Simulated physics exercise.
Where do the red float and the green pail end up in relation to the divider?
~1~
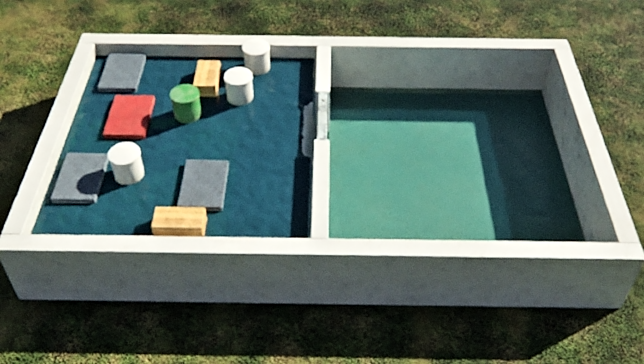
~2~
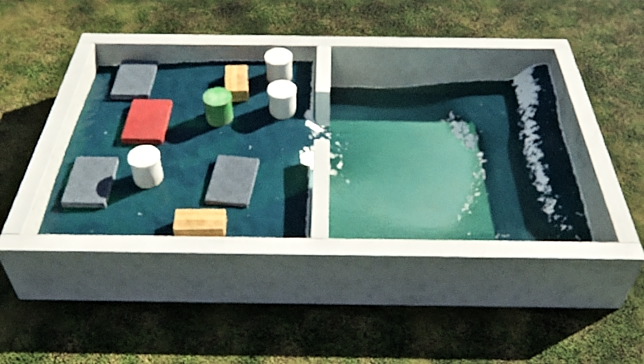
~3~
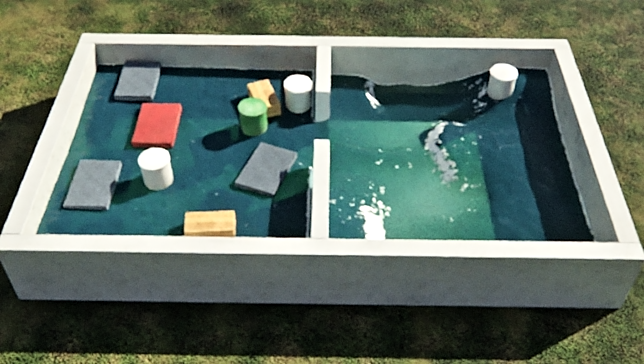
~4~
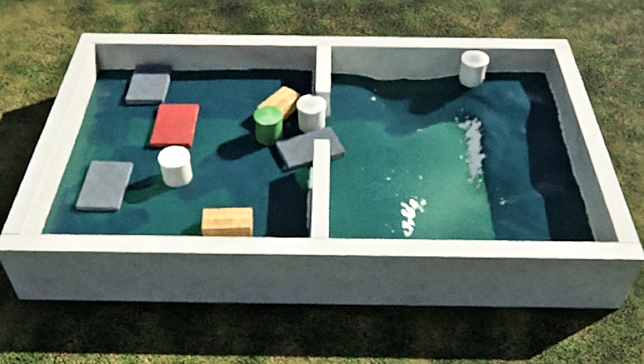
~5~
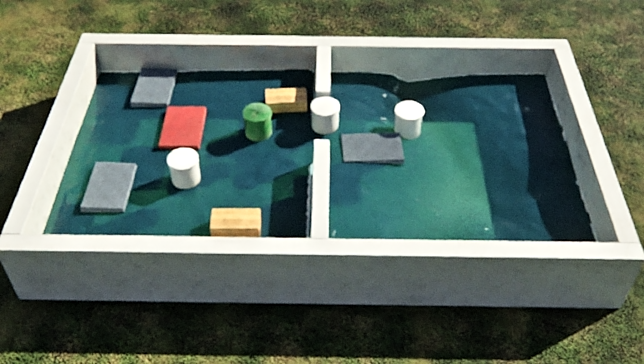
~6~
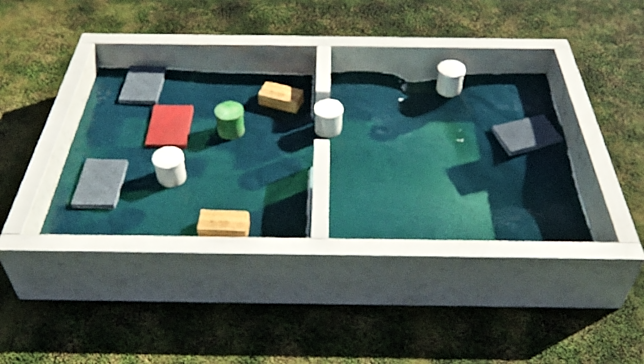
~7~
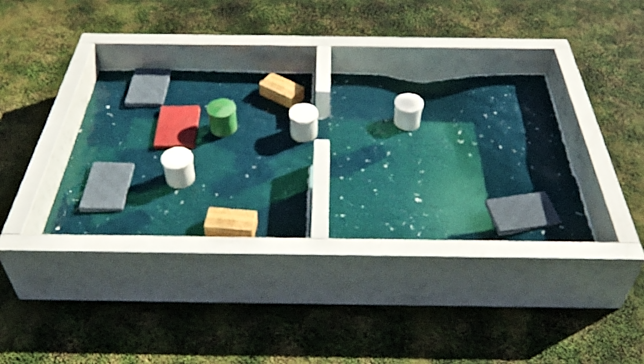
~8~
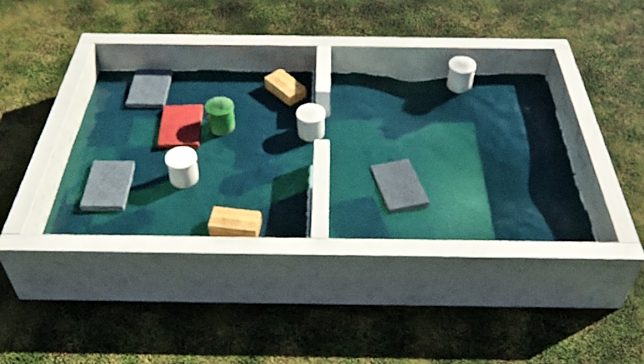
Both fall short of the divider. The red float and the green pail are still floating on the left side at the end.
